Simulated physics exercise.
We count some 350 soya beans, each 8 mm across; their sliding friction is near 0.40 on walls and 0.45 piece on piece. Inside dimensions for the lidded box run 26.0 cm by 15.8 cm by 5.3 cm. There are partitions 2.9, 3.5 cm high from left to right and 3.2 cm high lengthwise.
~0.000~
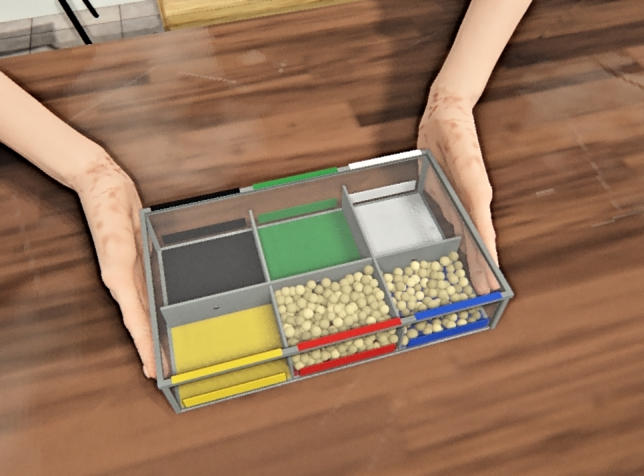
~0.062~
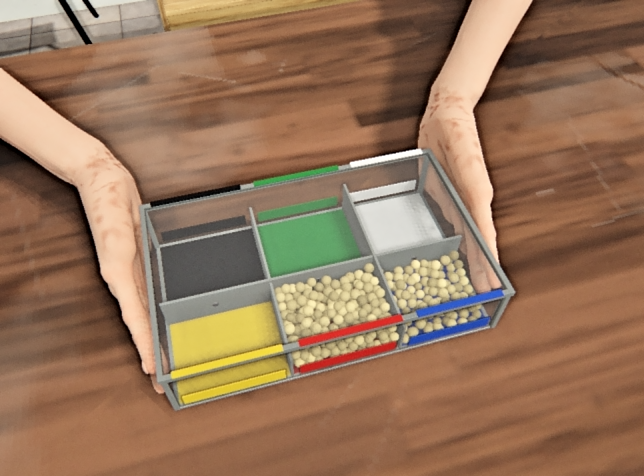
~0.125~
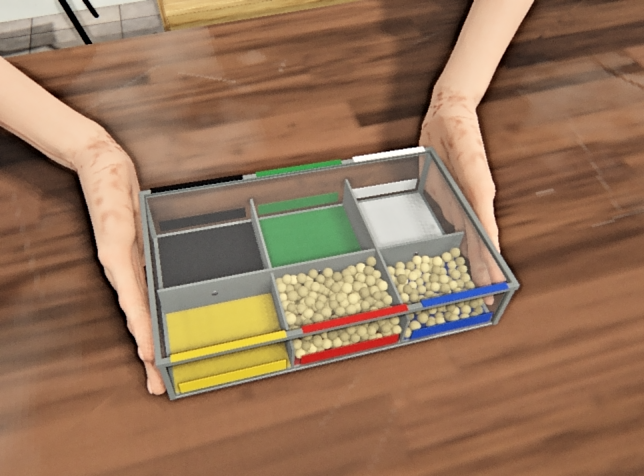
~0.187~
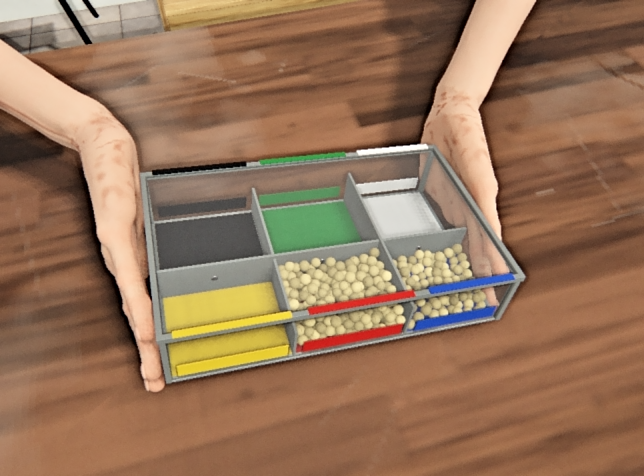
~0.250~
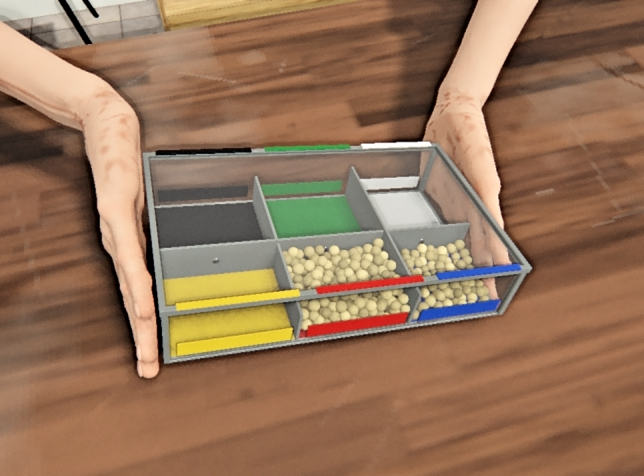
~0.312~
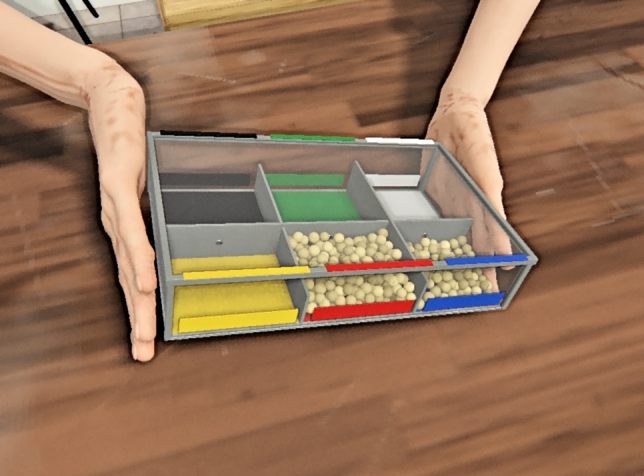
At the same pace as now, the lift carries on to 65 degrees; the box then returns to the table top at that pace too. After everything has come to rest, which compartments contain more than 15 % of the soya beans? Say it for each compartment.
In the end red: Crosses the line; blue: Crosses the line; green: Stays behind the line; yellow: Stays behind the line; white: Stays behind the line; black: Stays behind the line.
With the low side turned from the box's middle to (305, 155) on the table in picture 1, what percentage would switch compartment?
Around 15 percent of them.
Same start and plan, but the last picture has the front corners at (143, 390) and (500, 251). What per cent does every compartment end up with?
It comes out as red at 45 percent, blue at 30 percent, green at 0 percent, yellow at 25 percent, white at 0 percent and black at 0 percent.
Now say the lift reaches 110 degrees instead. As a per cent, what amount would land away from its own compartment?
Result: Some 60 %.
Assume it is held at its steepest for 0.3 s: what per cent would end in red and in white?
Red keeps 55% and white keeps 15%.
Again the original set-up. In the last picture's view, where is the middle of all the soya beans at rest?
Near (375, 298).
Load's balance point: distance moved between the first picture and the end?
Displacement: Near 3.0 cm.
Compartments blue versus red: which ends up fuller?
The red one.
After 1.09 s, tilt 63 degrees; red 65 %, blue 30 %, white 5 %.
Then, at 1.60 s, tilt 27 degrees; red 55 %, blue 30 %, white 10 %.
Then, at 2.18 s, tilt 0 degrees; red 55 %, blue 35 %, white 10 %.
By 2.5 s all is still; red 55 %, blue 35 %, green 0 %, yellow 0 %, white 10 %, black 0 %.
